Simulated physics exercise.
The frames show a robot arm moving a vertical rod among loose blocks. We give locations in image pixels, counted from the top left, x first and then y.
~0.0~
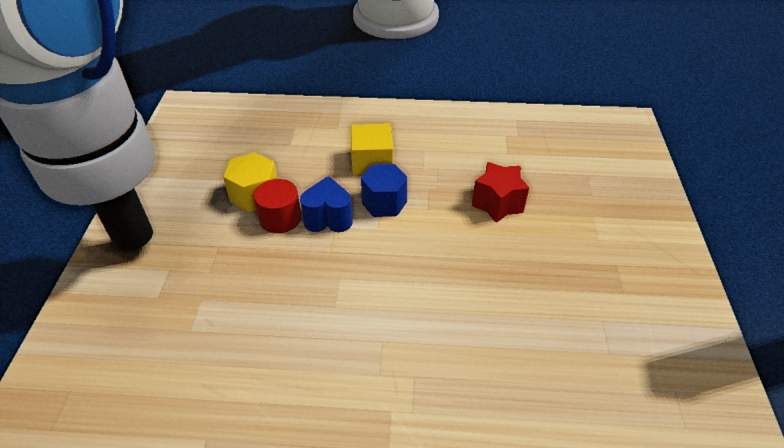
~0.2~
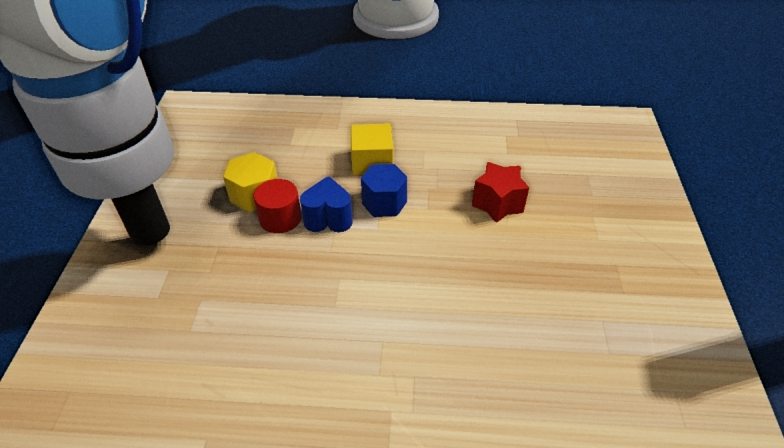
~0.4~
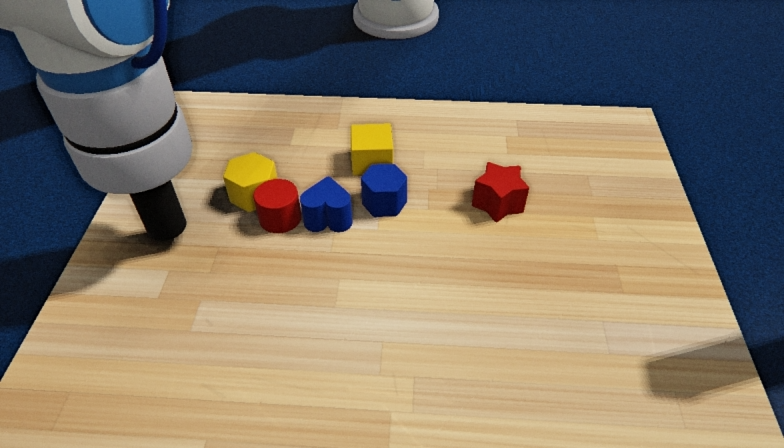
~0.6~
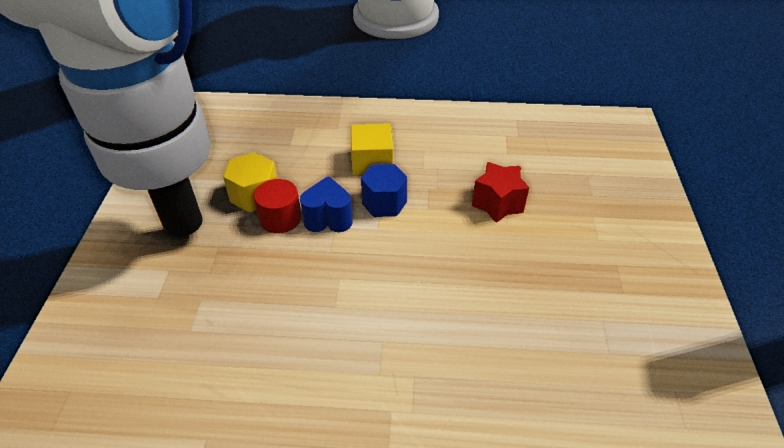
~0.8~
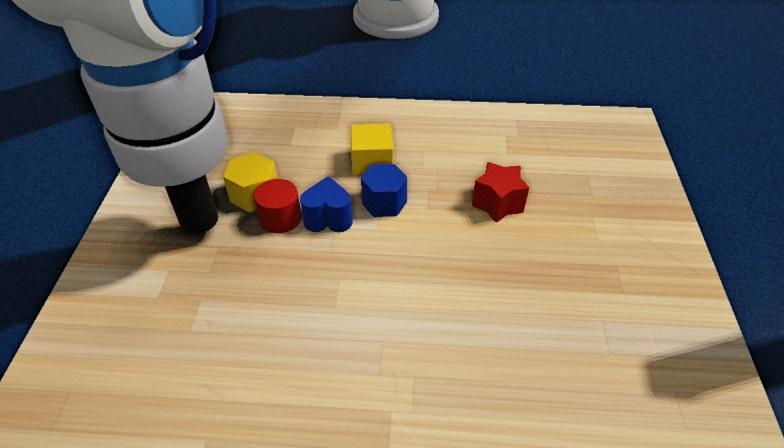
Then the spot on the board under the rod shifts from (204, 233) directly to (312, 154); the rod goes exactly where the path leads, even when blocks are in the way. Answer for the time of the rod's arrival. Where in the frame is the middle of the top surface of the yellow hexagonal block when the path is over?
My estimate: (333, 110).
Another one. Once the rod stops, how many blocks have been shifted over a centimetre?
The answer is a single block.
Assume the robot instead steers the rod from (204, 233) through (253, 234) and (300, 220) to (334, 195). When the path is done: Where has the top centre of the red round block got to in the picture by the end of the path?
Its top middle is near (332, 144).
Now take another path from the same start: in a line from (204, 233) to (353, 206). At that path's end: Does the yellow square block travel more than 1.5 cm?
The answer is no.
The first path, step by step. One third of the way, rod at (240, 191); yellow hexagonal block at (267, 156).
Two thirds of the way, rod at (277, 165); yellow hexagonal block at (302, 132).
At the end, rod at (310, 142); yellow hexagonal block at (333, 110); red round block still.
